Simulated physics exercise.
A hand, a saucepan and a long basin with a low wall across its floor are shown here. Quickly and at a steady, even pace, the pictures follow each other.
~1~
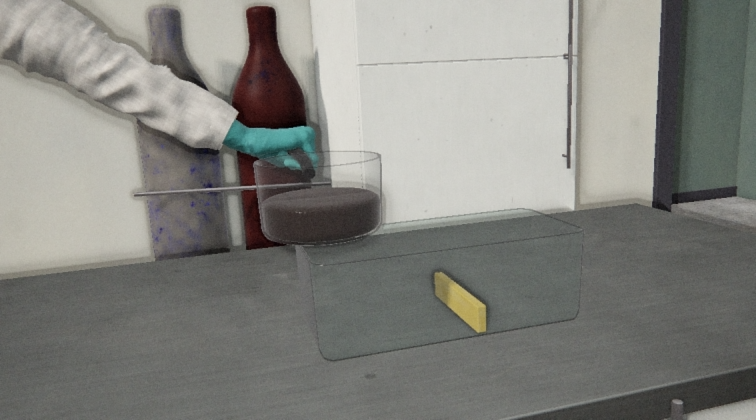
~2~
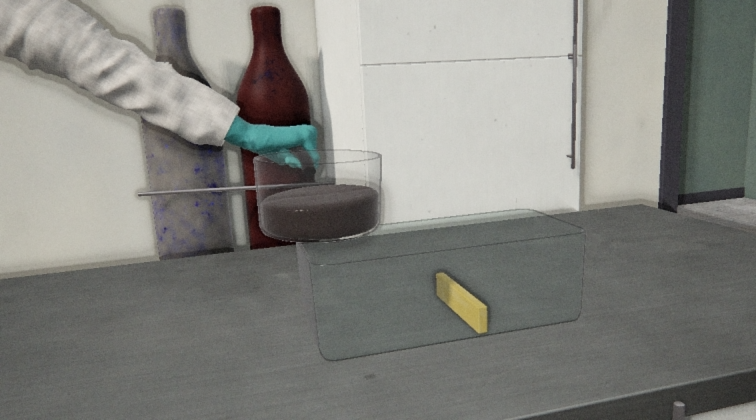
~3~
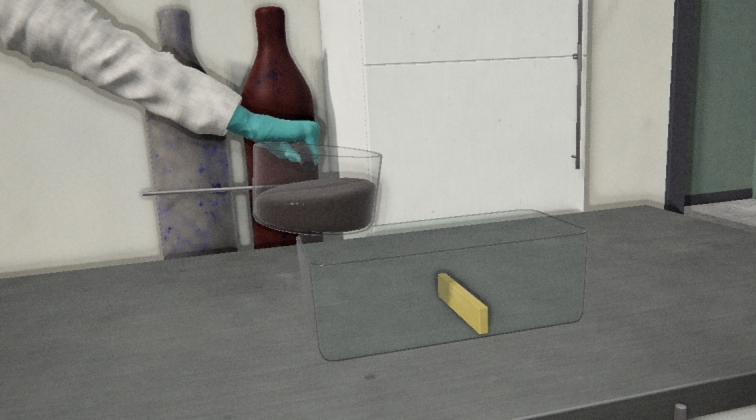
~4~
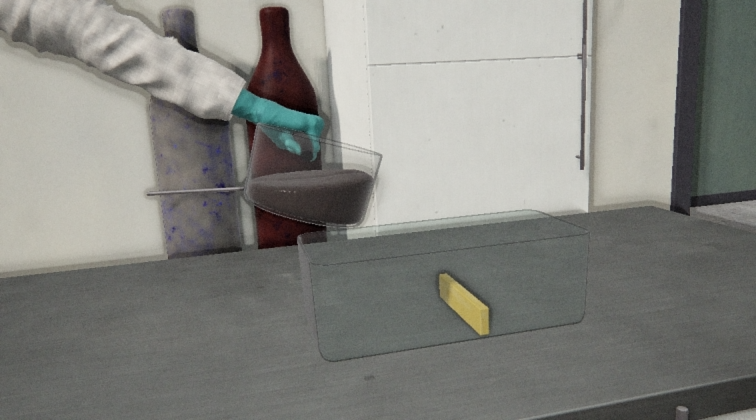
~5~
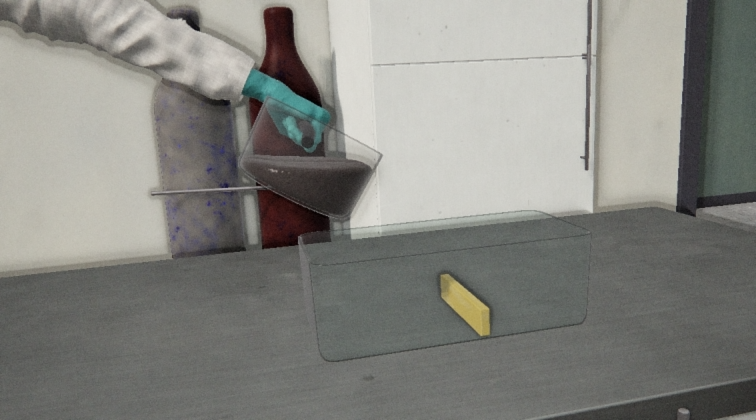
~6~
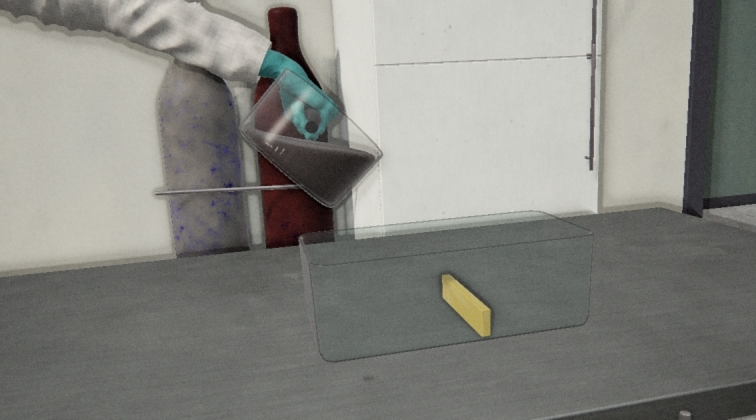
The clip shows a teal-gloved hand tilting a clear saucepan of dark liquid steadily to the right, above the left end of a transparent long basin containing a low yellow wall, while the basin stays still on a grey tabletop.
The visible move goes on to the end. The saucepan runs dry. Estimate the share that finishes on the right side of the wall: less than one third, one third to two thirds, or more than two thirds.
Once it settles, the part right of the wall is a third to two thirds, I'd say.
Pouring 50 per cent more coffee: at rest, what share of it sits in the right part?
That share would be some 50 parts in a hundred.
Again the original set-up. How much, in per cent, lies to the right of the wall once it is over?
60 in a hundred.
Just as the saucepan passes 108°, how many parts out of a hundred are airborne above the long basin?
Roughly 60 percent.
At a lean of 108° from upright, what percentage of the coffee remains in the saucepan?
Looks like roughly 35 percent is still held.
A moment on, the tilt is 108° and 33 per cent is still to pour, 8 is left of the wall and 0 right of it.
Next, the tilt is 121° and 1 per cent is still to pour, 19 is left of the wall and 67 right of it.
Then the tilt is 121° and 0 per cent is still to pour, 30 is left of the wall and 58 right of it.
Later the tilt is 121° and 0 per cent is still to pour, 34 is left of the wall and 58 right of it.
At rest 34 per cent lies left of the wall, 58 right of it and 8 outside.
